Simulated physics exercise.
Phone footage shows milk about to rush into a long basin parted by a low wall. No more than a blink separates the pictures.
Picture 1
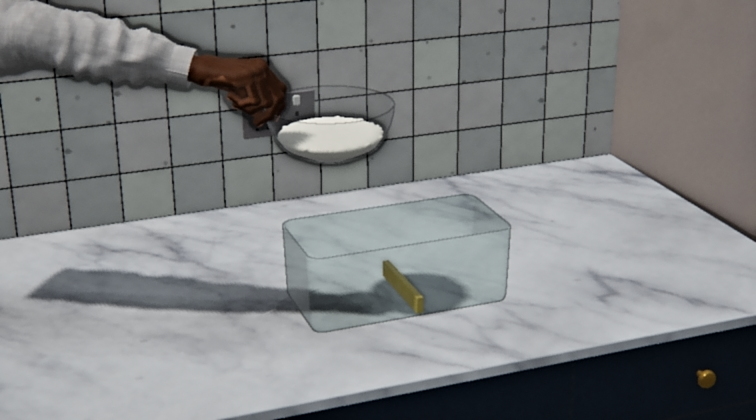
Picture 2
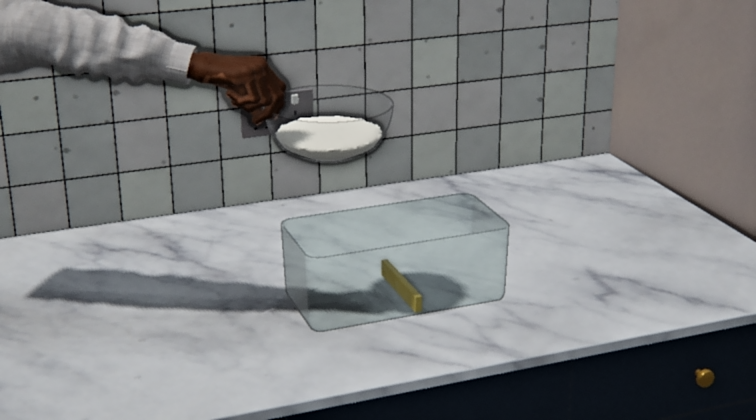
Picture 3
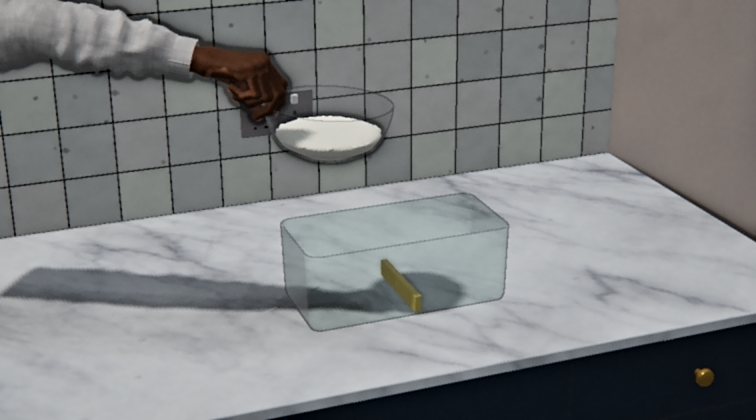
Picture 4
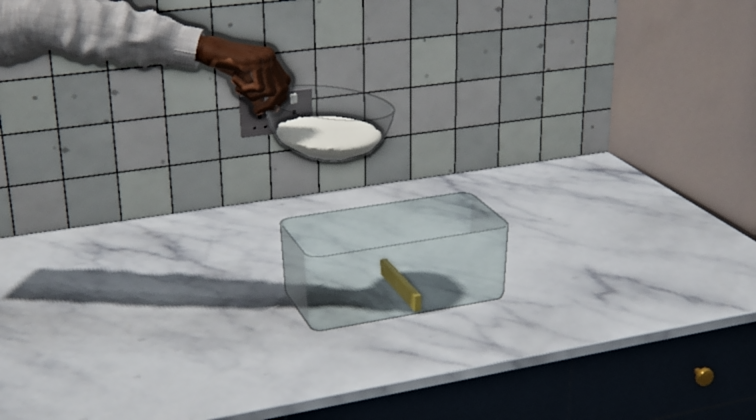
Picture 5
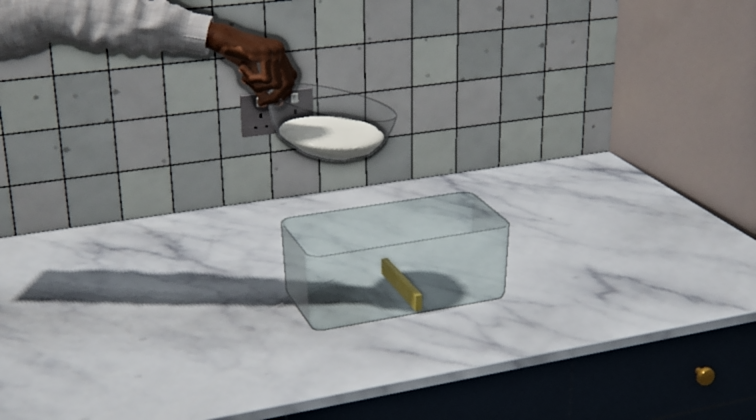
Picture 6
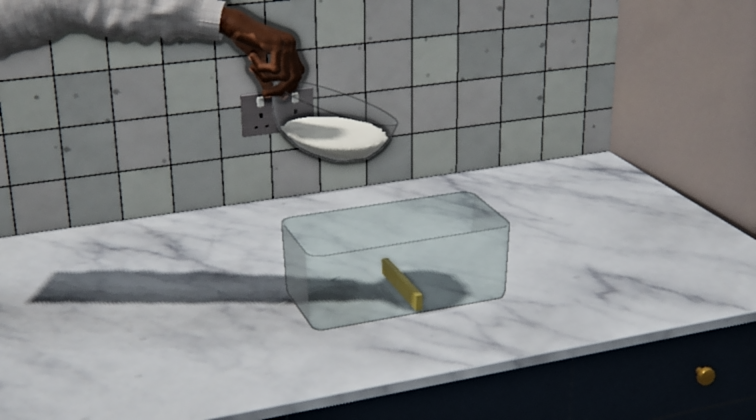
A brown-skinned hand in a pale grey sleeve, reaching in from the upper left, gradually tilts a clear bowl of white milk, its right side dipping while the view stays nearly still. Below it, a clear, pale-green long basin with a low yellow wall inside sits on white marble. The kitchen counter, seen from slightly above, has grey-green tiles behind and a dark drawer below.
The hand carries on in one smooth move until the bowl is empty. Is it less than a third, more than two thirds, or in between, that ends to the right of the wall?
Short answer, the right side holds a middle share of a third to two thirds.
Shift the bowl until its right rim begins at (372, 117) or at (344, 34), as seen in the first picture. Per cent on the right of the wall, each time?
The first start yields 30 per cent, the second 15 per cent.
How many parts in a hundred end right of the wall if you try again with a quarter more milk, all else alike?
It comes to around 60 percent.
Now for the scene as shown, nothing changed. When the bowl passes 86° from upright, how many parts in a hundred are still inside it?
20 per cent, approximately.
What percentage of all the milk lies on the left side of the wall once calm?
That works out to roughly 40 percent.
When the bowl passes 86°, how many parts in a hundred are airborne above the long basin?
Some 55 per cent.
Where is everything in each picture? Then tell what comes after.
In the first frame, tilt 0°; pouring edge (390, 98); surface from (278, 139) to (379, 126); the long basin's rim runs from (295, 241) to (492, 211); the wall's top is at (402, 279).
In the second frame, tilt 1°; pouring edge (389, 98); surface from (277, 137) to (378, 126).
In the third frame, tilt 3°; pouring edge (389, 101); surface from (276, 136) to (377, 126).
In the fourth frame, tilt 8°; pouring edge (390, 104); surface from (277, 134) to (377, 127).
In the fifth frame, tilt 14°; pouring edge (392, 110); surface from (280, 132) to (379, 128).
In the sixth frame, tilt 21°; pouring edge (393, 118); surface from (283, 130) to (383, 129).
A moment on, the bowl is tipped on its side and 22 per cent is still to pour, 0 is left of the wall and 20 right of it.
Next, the bowl is tipped right over and 0 per cent is still to pour, 38 is left of the wall and 57 right of it.
Then the bowl is tipped right over and 0 per cent is still to pour, 42 is left of the wall and 57 right of it.
Later the bowl is tipped right over and 0 per cent is still to pour, 42 is left of the wall and 57 right of it.
Finally, 42 per cent lies left of the wall, 57 right of it and 1 outside.
